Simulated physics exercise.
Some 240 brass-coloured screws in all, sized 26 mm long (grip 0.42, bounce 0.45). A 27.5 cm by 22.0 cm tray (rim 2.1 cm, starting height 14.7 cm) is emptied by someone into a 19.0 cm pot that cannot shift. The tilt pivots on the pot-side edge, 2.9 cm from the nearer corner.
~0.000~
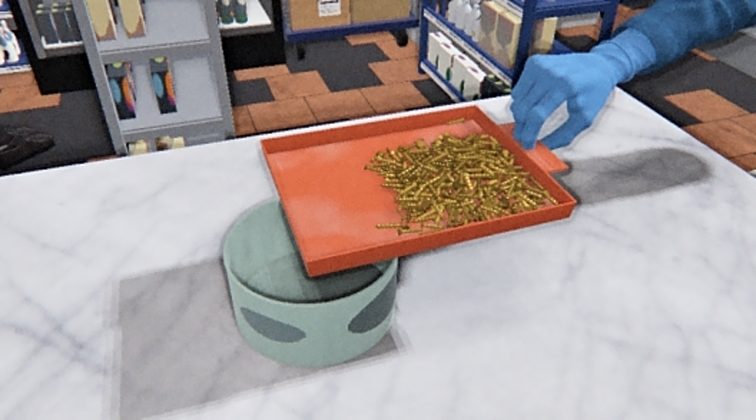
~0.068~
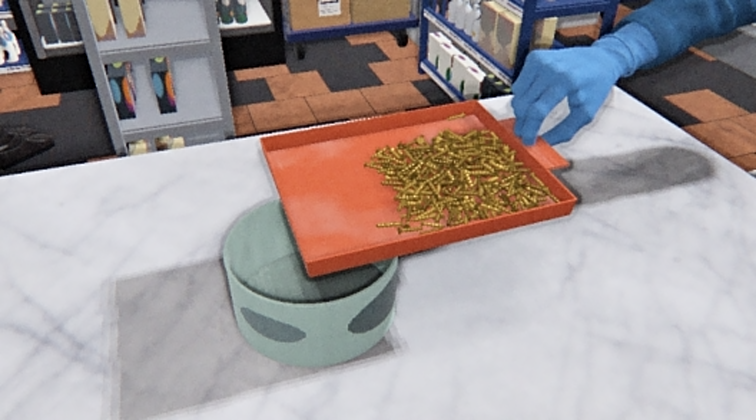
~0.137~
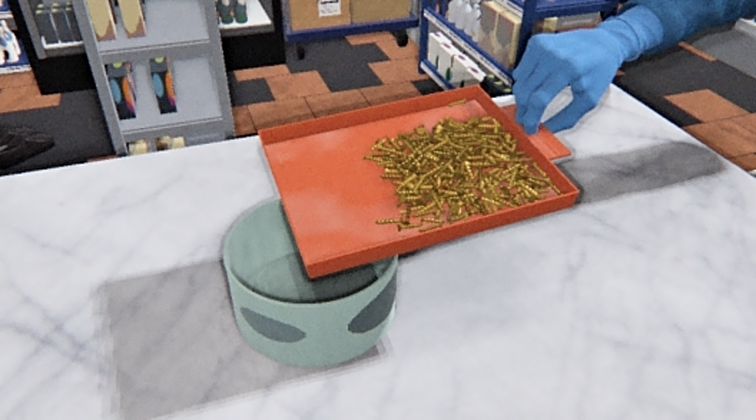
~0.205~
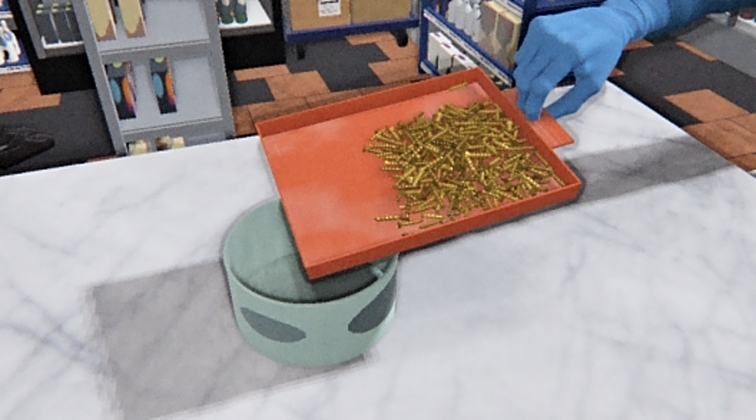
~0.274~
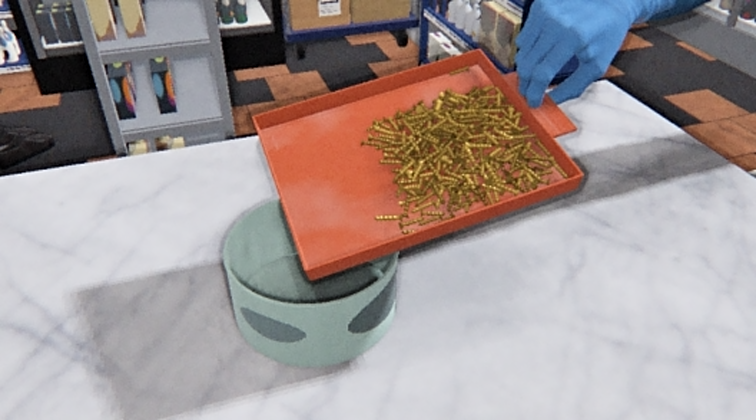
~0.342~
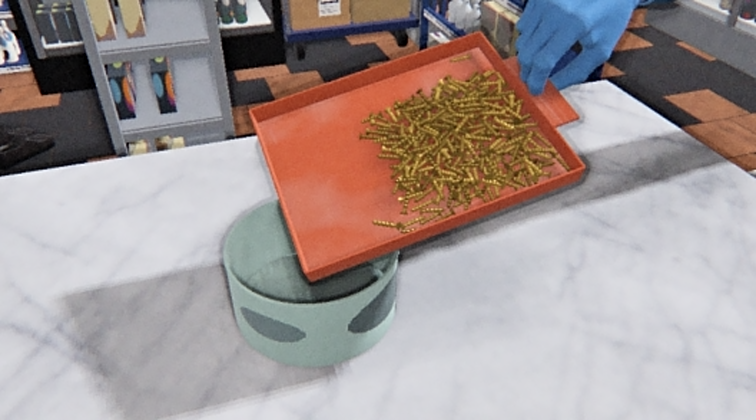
An orange tray holding a heap of brass-coloured screws tilts gradually as a blue-gloved hand at its right raises the far side, its near-left corner staying over a round green pot on a marble counter while the screws keep their heap.
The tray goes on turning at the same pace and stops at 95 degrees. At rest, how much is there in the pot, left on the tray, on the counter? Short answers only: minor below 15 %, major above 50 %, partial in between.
Pot: A small batch. Tray: A small batch. Counter: The main batch.
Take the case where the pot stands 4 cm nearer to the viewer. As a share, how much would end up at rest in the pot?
In that setup it would come to near 30 per cent.
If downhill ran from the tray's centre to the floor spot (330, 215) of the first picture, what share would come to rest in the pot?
I'd estimate about 25 %.
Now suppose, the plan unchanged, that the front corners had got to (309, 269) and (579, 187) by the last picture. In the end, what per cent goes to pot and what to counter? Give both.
You'd end with pot at 0 and counter at 100.
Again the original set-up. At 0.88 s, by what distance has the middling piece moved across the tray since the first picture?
I'd say close to 13 centimetres.
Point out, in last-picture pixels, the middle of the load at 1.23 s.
At that time the load is centred around (319, 301).
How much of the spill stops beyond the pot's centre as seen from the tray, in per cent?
That comes to roughly 90 percent.
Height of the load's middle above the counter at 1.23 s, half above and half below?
The halfway mark sits at about 14 cm.
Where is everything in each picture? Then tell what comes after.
Tray tilt 0 degrees, front corners at (309, 259) and (573, 201); middle of the pieces at (453, 178); pot at (312, 243), in the first picture.
Tray tilt 1 degrees, front corners at (309, 260) and (574, 198); middle of the pieces at (454, 175), in the second picture.
Tray tilt 5 degrees, front corners at (308, 262) and (576, 191), lowest corner left front; middle of the pieces at (454, 166), in the third picture.
Tray tilt 10 degrees, front corners at (308, 265) and (578, 182), lowest corner left front; middle of the pieces at (455, 156), in the fourth picture.
Tray tilt 14 degrees, front corners at (307, 267) and (580, 174), lowest corner left front; middle of the pieces at (455, 147), in the fifth picture.
Tray tilt 19 degrees, front corners at (307, 270) and (582, 166), lowest corner left front; middle of the pieces at (455, 137); pot at (312, 243). The tray's pace is about 65 degrees a second, in the sixth picture.
Then, at 0.88 s, tilt 55 degrees; the tray holds 100 %, the pot 0 %.
After 1.23 s, tilt 79 degrees; the tray holds 50 %, the pot 0 %.
After 1.68 s, tilt 95 degrees; the tray holds 5 %, the pot 0 %.
By 2.3 s all is still; pot 0 %, tray 0 %, counter 100 %.
